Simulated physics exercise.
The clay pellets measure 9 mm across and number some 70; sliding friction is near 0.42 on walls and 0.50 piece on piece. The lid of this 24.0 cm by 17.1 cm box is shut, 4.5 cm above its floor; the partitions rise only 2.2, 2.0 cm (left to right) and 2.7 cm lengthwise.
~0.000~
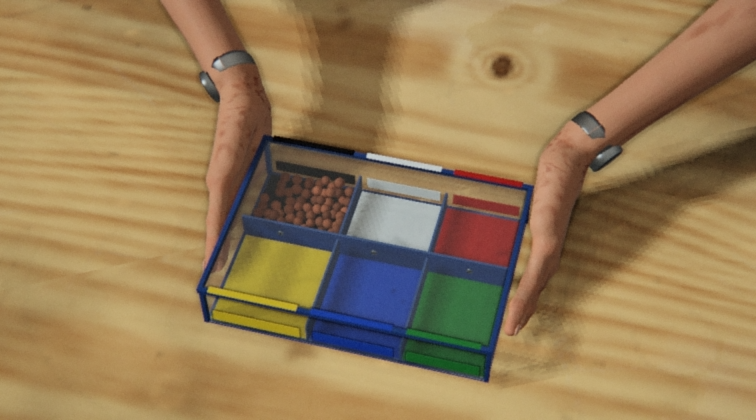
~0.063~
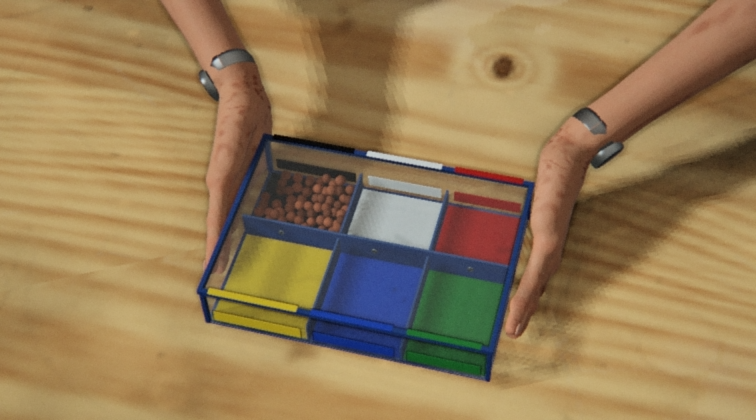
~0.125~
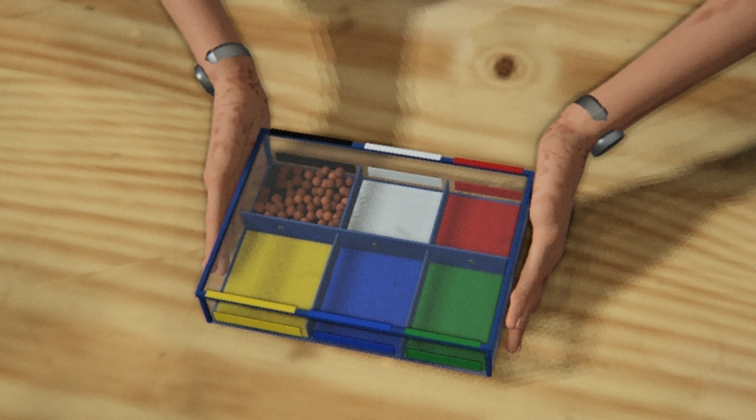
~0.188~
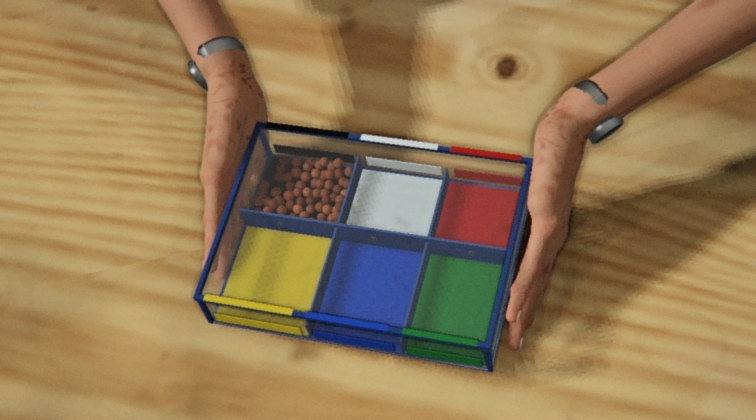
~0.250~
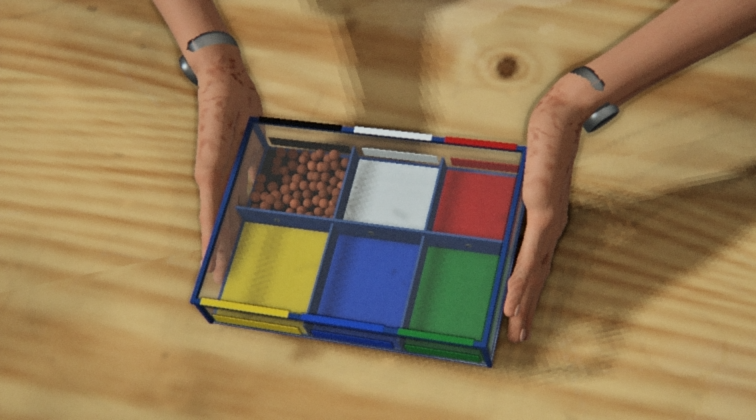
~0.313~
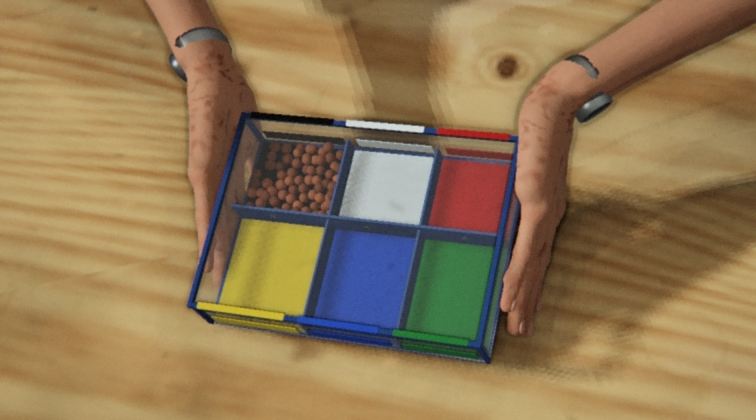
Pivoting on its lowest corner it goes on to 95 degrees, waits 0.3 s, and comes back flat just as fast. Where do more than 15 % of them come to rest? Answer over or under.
Red under, blue under, green under, yellow over, white under, black over.
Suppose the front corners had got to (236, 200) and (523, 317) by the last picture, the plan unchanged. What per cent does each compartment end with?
Red 70, blue 0, green 0, yellow 0, white 5, black 25.
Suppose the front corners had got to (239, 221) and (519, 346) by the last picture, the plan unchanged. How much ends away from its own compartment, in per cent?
In that case some 80 per cent.
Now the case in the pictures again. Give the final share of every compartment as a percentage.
Red 0; blue 0; green 0; yellow 65; white 0; black 35.
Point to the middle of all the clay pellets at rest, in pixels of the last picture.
Near (239, 291).
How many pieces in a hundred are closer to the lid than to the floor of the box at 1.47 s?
Some 60 per cent.
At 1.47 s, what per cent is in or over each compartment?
Red 0; blue 0; green 0; yellow 50; white 0; black 50.
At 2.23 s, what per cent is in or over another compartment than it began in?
Some 65 per cent.
After 1.47 s, tilt 95 degrees; yellow 50 %, black 50 %.
Then, at 2.23 s, tilt 47 degrees; yellow 65 %, black 35 %.
After 3.02 s, tilt 0 degrees; yellow 65 %, black 35 %.
By 3.4 s all is still; red 0 %, blue 0 %, green 0 %, yellow 65 %, white 0 %, black 35 %.
